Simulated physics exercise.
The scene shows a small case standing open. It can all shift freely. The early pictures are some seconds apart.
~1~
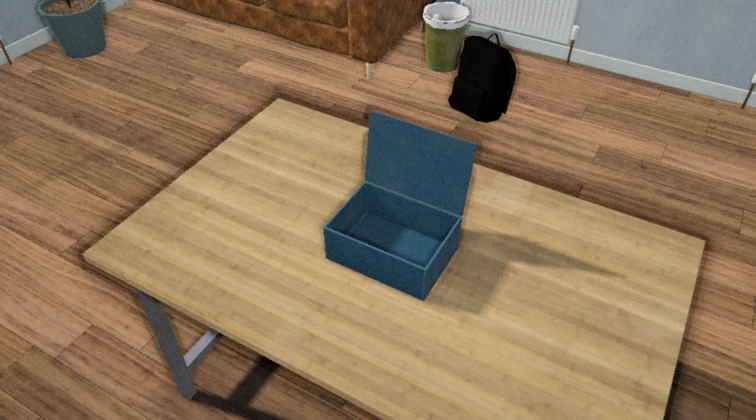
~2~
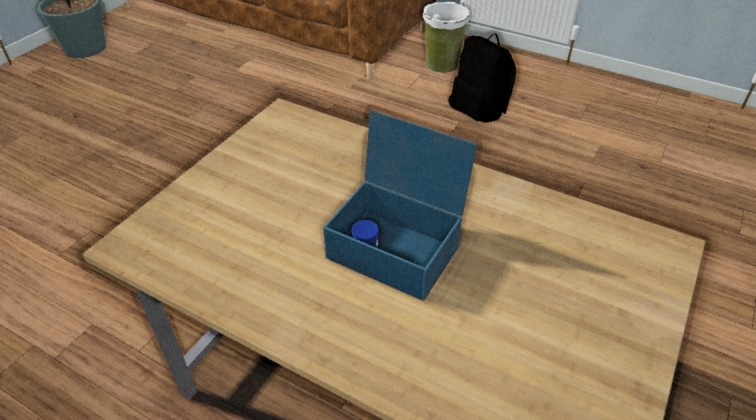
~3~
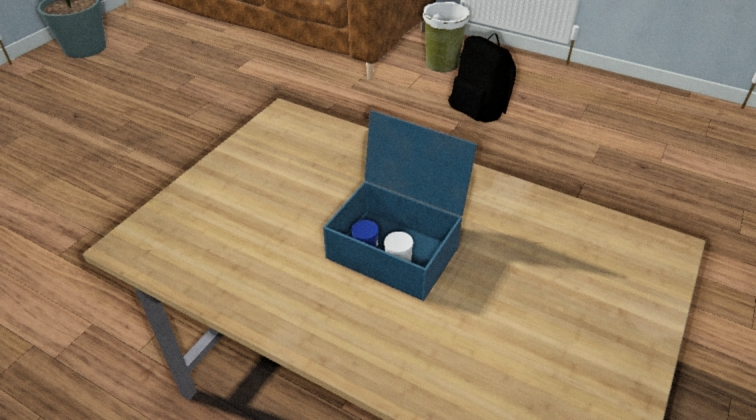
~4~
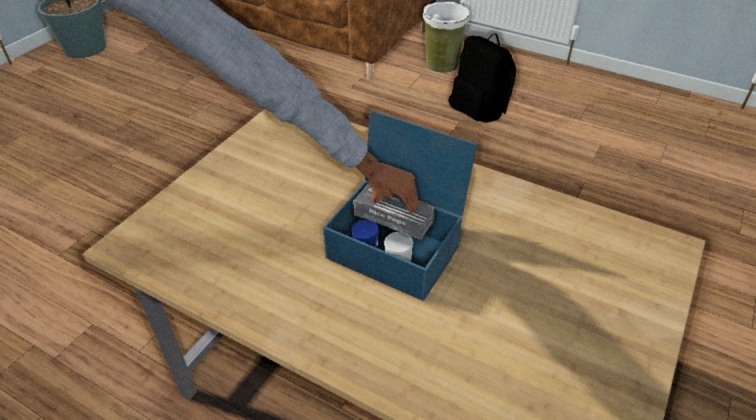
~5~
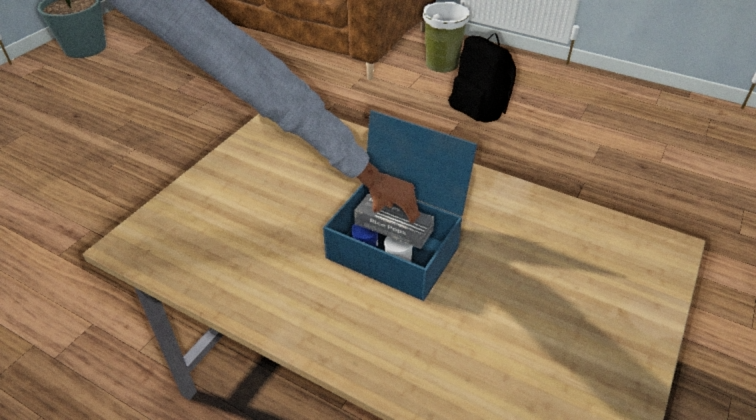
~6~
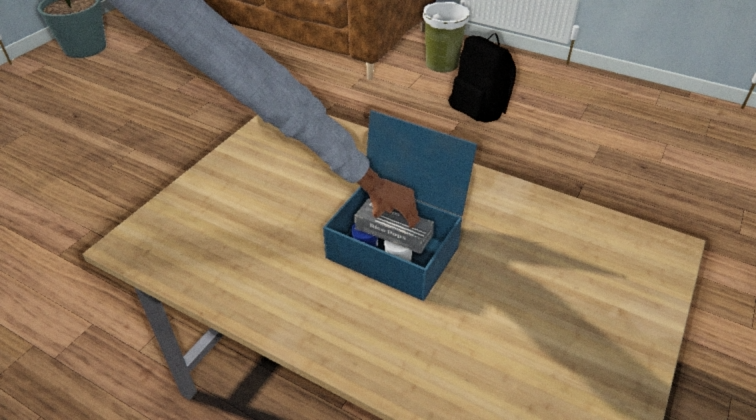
A blue box gains a blue tin and white tin, then a hand lowers in a grey carton.
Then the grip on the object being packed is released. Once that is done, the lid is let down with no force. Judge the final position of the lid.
Most likely the lid will not meet the rim.
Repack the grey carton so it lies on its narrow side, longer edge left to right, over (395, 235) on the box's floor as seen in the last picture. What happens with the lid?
Put it in like that and the lid gets all the way down.
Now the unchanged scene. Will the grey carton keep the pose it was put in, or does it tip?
Simply put, the grey carton gets tilted.
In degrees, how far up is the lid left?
Measured angle - around 16°.
Then, 1.50 s past the last view, lid 67° above the rim.
Then, 1.80 s past the last view, lid 32° above the rim.
Finally, lid 16° above the rim; left askew, grey carton; the other 2 still in place. Final places as the last picture's camera would see them, grey carton near (398, 224).
